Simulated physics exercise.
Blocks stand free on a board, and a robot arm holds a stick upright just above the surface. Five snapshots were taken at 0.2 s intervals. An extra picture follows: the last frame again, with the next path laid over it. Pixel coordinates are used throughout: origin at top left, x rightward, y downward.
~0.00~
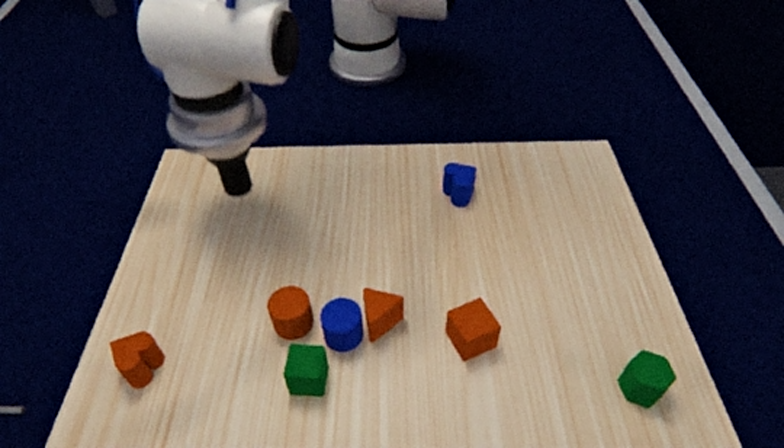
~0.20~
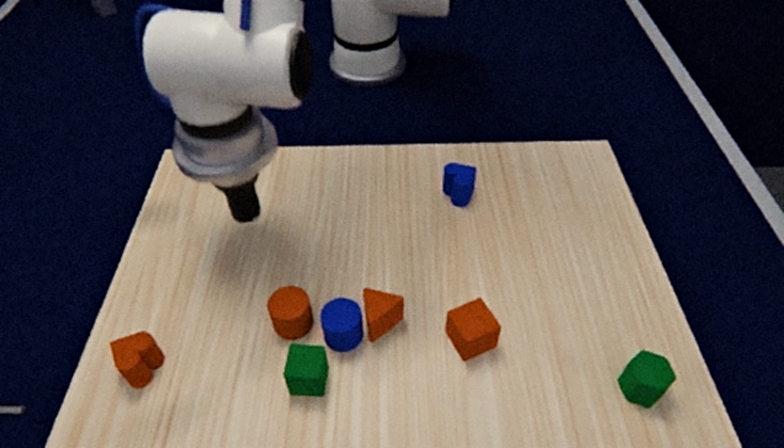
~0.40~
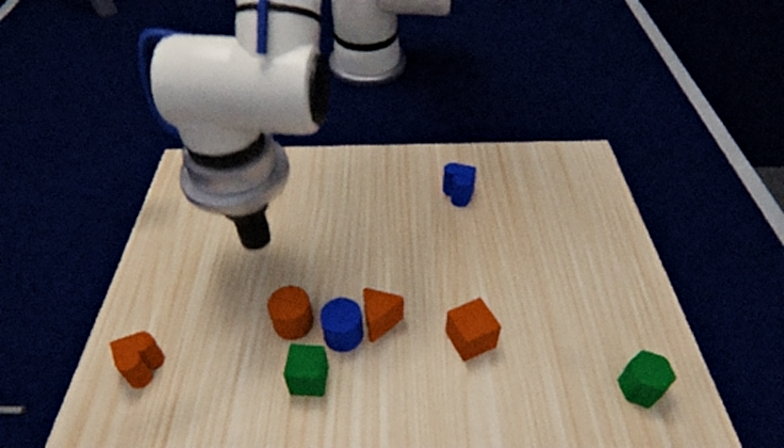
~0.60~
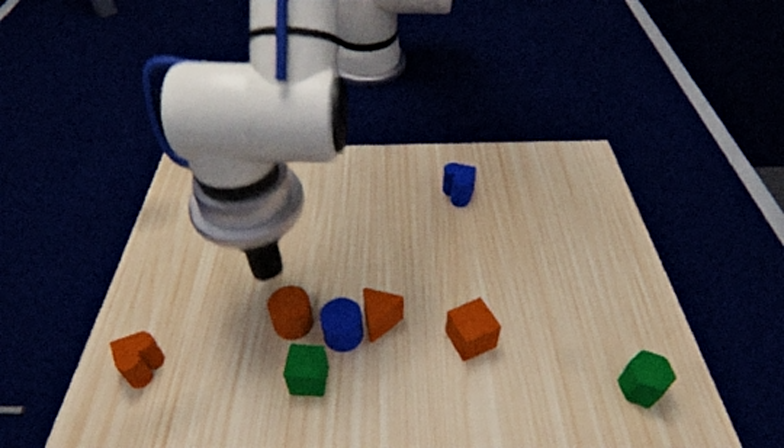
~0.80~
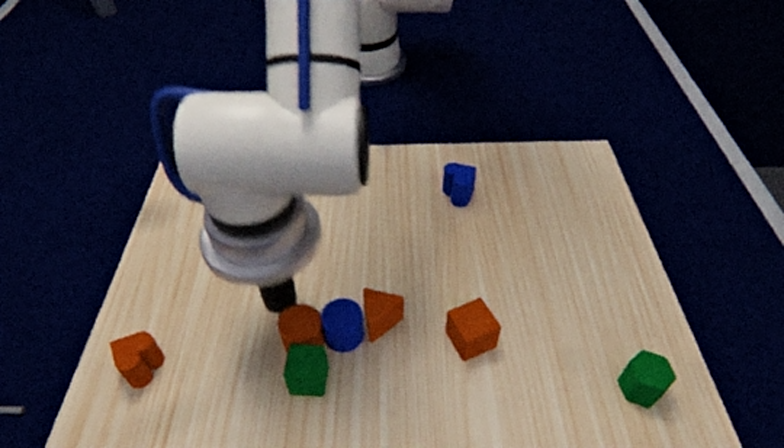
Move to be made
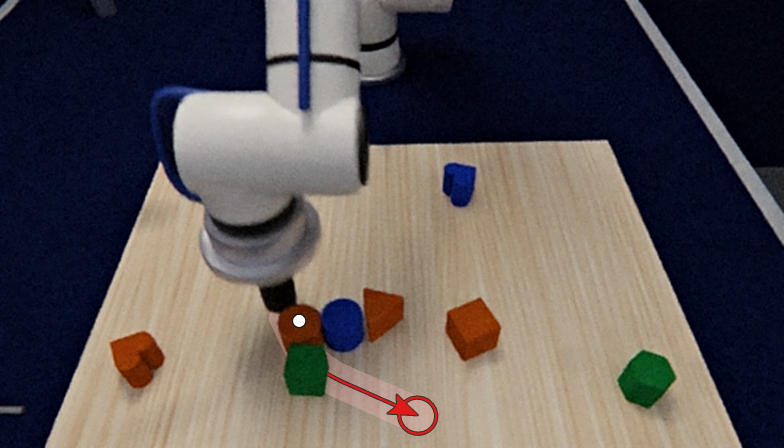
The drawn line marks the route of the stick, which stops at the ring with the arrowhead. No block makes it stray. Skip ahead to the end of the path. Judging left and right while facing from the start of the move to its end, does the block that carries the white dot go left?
Final answer: No.
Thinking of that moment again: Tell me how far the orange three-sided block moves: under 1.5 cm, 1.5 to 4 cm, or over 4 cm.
I reckon it covers less than 1.5 cm.
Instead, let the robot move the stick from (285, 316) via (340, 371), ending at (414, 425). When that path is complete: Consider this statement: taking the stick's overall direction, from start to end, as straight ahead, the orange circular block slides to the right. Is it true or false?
That statement is accurate.
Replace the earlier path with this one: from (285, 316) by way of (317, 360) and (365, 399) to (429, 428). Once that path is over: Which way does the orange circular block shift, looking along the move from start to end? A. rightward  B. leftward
I'll go with A - rightward.
The line goes from (285, 316) via (310, 359) and (360, 390), ending at (418, 415); the dot is on the orange circular block.
On the path given first. One third of the way, stick (307, 346); orange circular block (328, 370); green square piece (320, 412), turned 15° clockwise; blue circular block (346, 318).
Two thirds of the way, stick (358, 376); orange circular block (364, 411); green square piece (325, 437), turned 40° clockwise; blue circular block (346, 318).
At the end, stick (418, 402); orange circular block (384, 430); green square piece (325, 437), turned 45° clockwise; blue circular block (346, 318); orange three-sided block unmoved.
